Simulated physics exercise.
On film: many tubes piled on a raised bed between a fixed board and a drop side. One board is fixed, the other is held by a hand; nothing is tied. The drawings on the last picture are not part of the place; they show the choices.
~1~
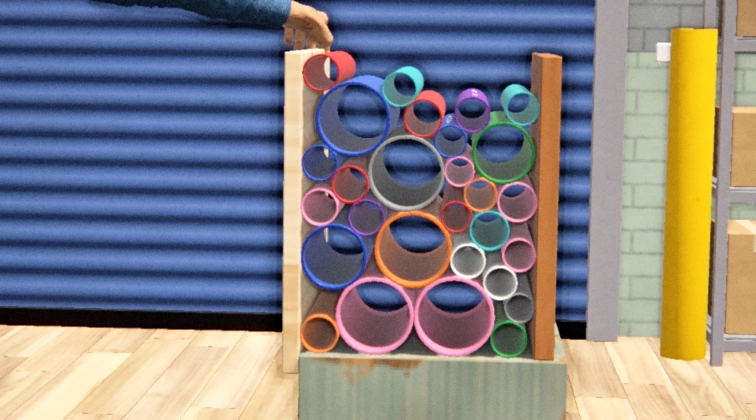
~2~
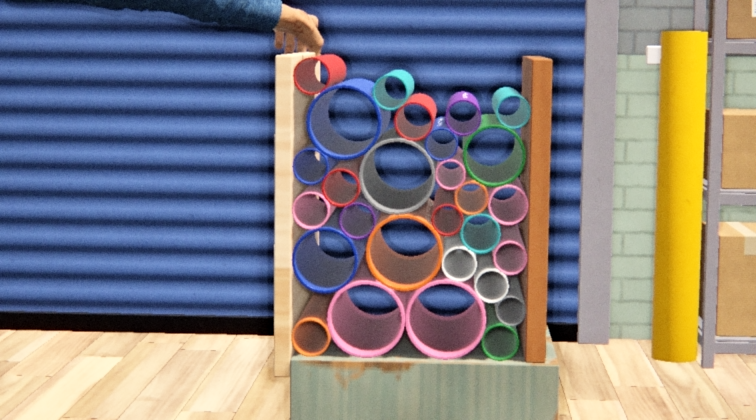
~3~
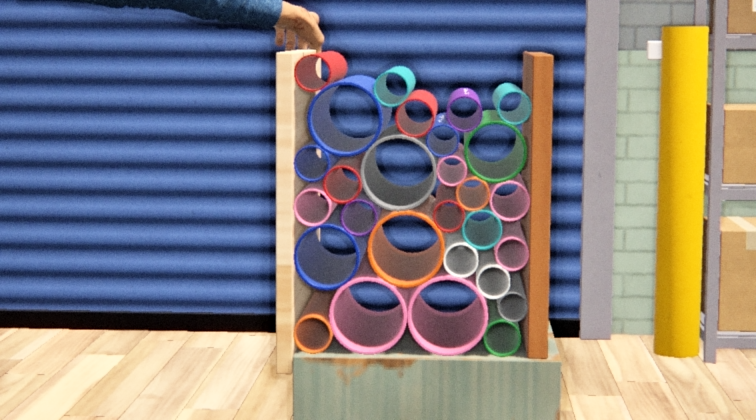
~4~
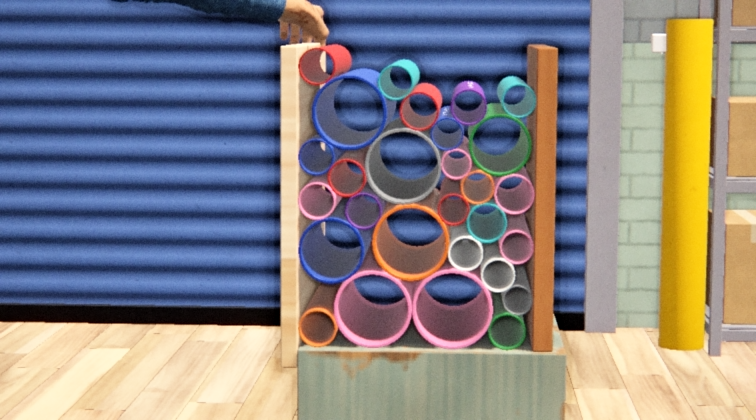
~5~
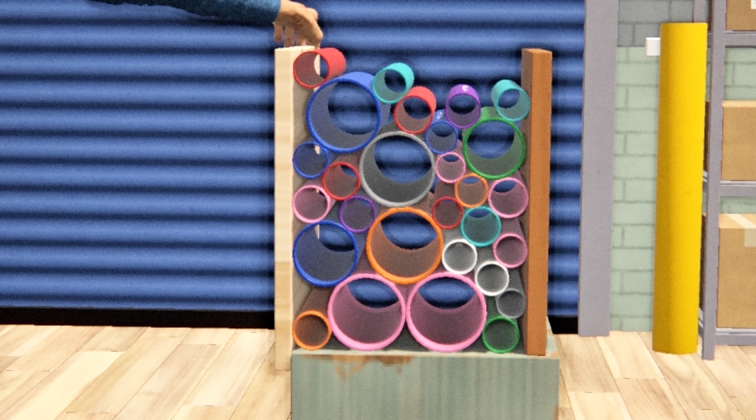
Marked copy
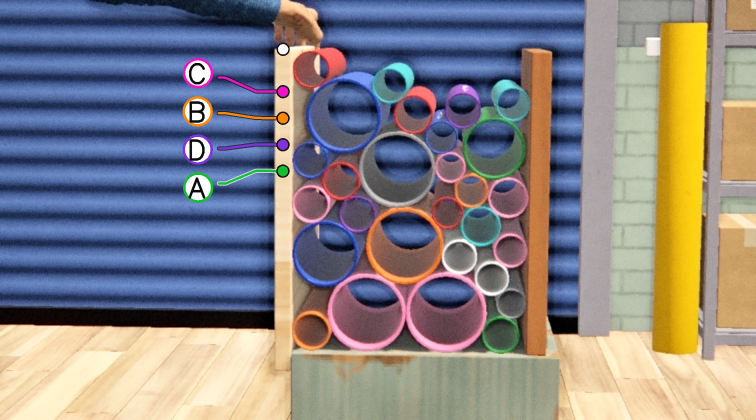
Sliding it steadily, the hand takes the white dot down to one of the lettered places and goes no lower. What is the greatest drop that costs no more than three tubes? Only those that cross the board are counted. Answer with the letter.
A is the limit.
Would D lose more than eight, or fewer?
At D, fewer than eight.
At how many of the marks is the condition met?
Four of the four.
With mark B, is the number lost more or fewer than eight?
At B, fewer than eight.
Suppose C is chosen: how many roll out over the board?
It comes to none.
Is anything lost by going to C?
At C: No.
On the marked copy, A at (283, 171); B at (283, 118); C at (283, 91); D at (283, 145); the white dot at (283, 50).
Following A. Soon after the start, top of the board (292, 106).
Later, top of the board (292, 170).
In the end, top of the board (292, 171), one out over the board.
As for the rest, B one out over the board; C none out over the board; D one out over the board.
